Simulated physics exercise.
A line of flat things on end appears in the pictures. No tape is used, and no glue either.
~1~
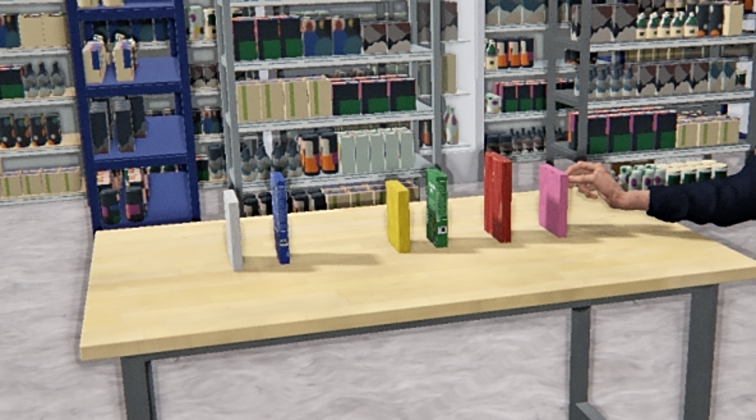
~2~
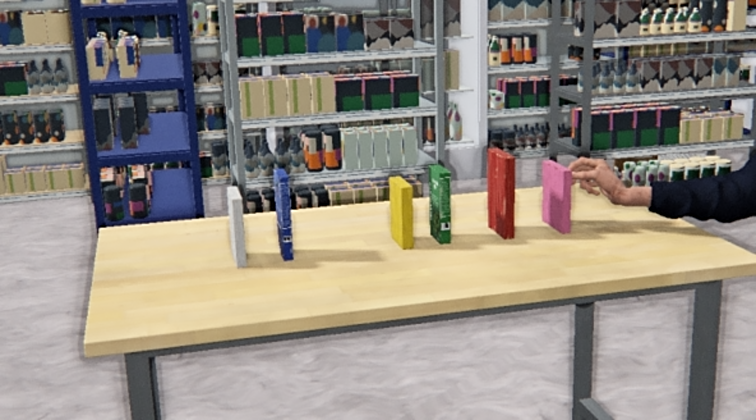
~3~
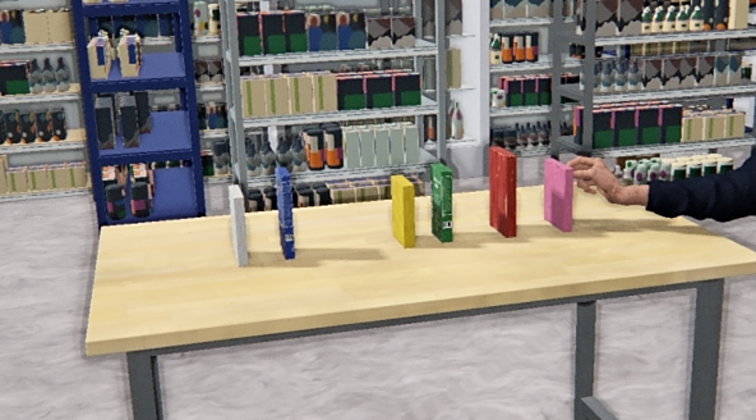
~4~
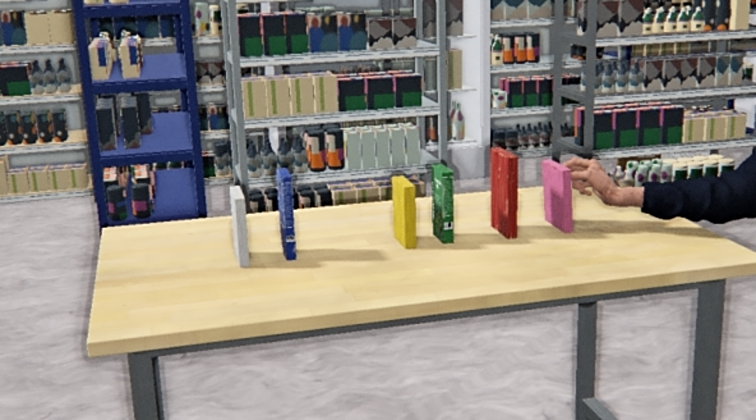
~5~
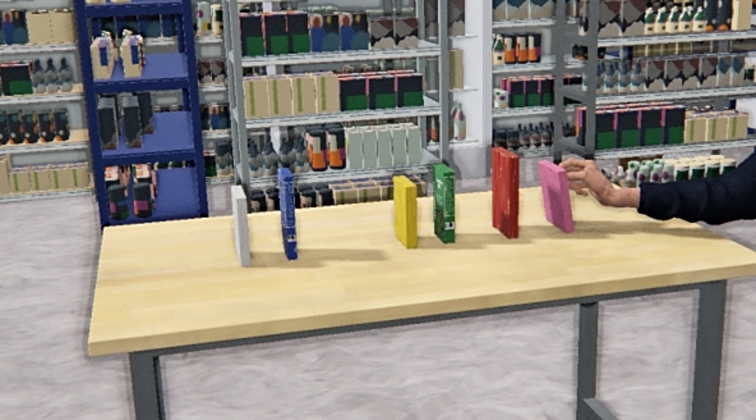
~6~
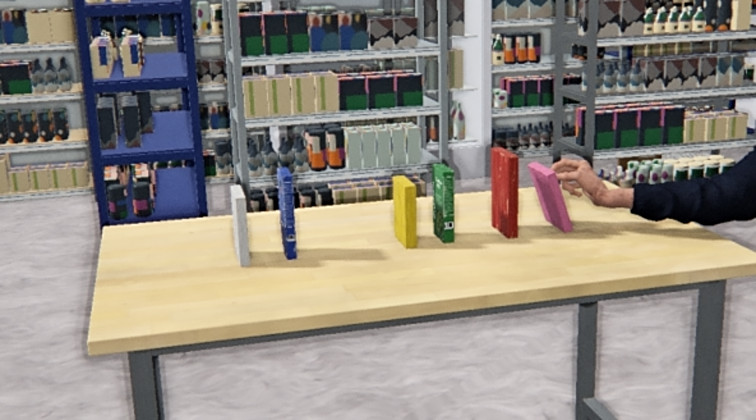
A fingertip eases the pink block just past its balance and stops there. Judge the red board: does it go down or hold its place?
It goes down.
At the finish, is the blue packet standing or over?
In the end, the blue packet stays up.
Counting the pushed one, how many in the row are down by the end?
All told, the number is 4.
Then, 0.30 s past the last view, pink block 90° over; red board rocked 17° from its first pose near (489, 194).
Then, 0.60 s past the last view, pink block 90° over; red board on its side near (462, 225); green packet rocked 56° from its first pose; yellow board rocked 59° from its first pose.
Then, 0.70 s past the last view, pink block 90° over; red board on its side near (463, 232); green packet on its side; yellow board on its side.
Finally, down or leaning hard on the table, yellow board, red board and green packet; blue packet still in place. Final places as the last picture's camera would see them, red board near (463, 231).
